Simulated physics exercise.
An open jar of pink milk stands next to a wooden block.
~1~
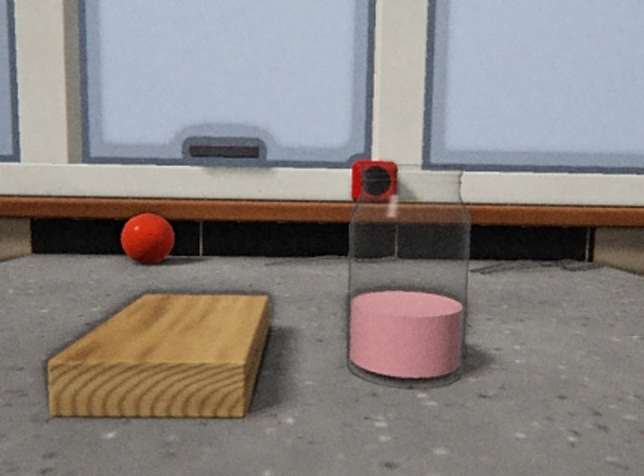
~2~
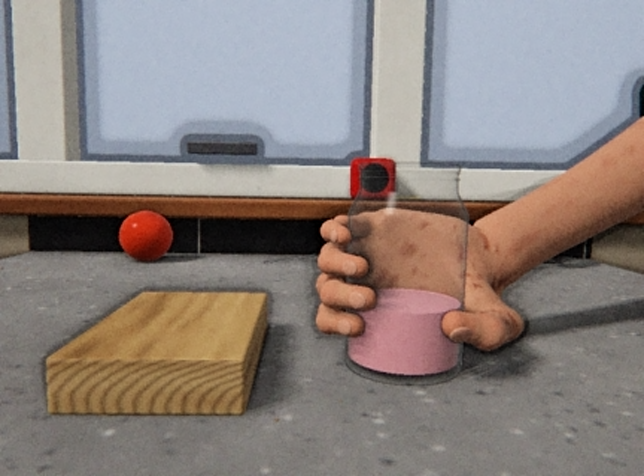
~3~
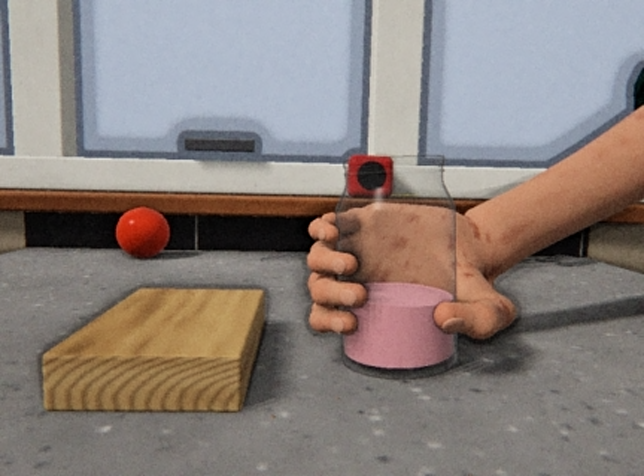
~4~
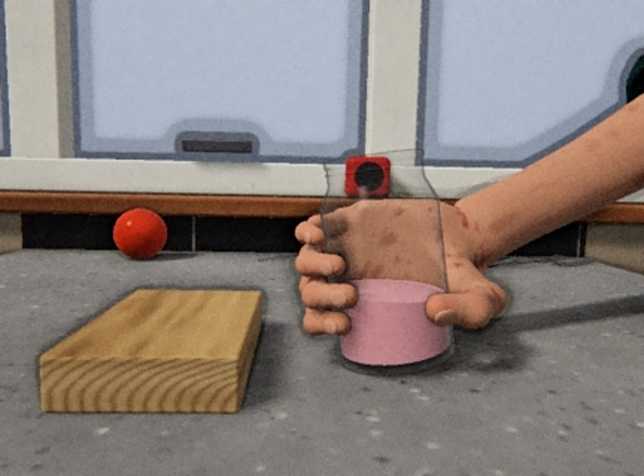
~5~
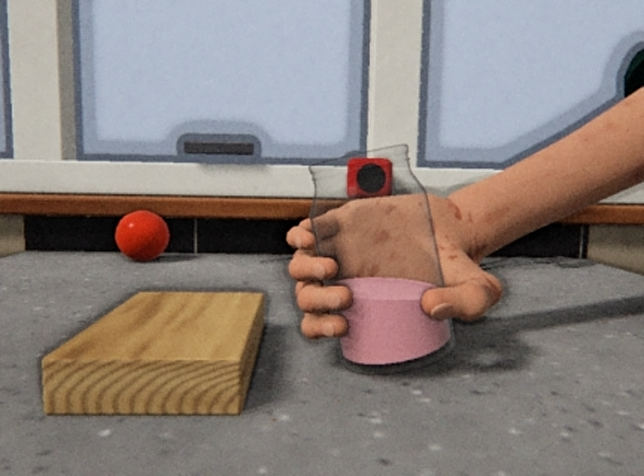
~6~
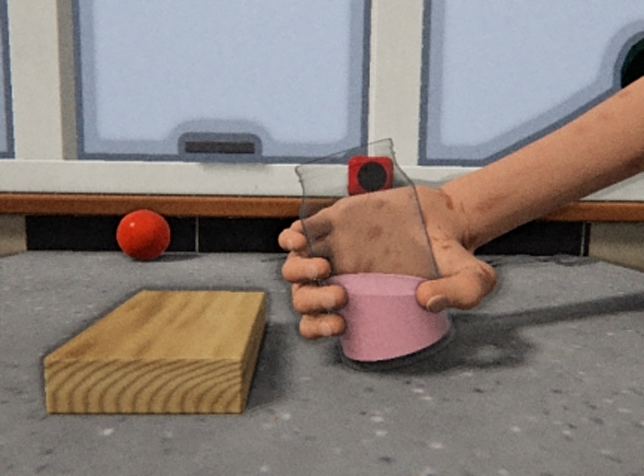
A hand reaches in from the right, grips a clear jar holding a pink layer at its base, and gradually tilts its top leftward towards a wooden block. The jar stands right of centre on a speckled grey surface, the block at left, with a red ball and a small red square object behind. Seen from slightly above, facing pale-framed panels, the view shifts very slightly.
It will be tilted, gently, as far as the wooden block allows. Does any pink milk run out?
The liquid will not escape at that angle.
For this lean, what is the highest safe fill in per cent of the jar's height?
I'd put it close to 60 per cent.
A moment on, the jar leans by about 35°; all is still inside.
Further on, the jar leans by about 55°; all is still inside.
When it is over, the jar leans by about 60°, against the wooden block; all is still inside.
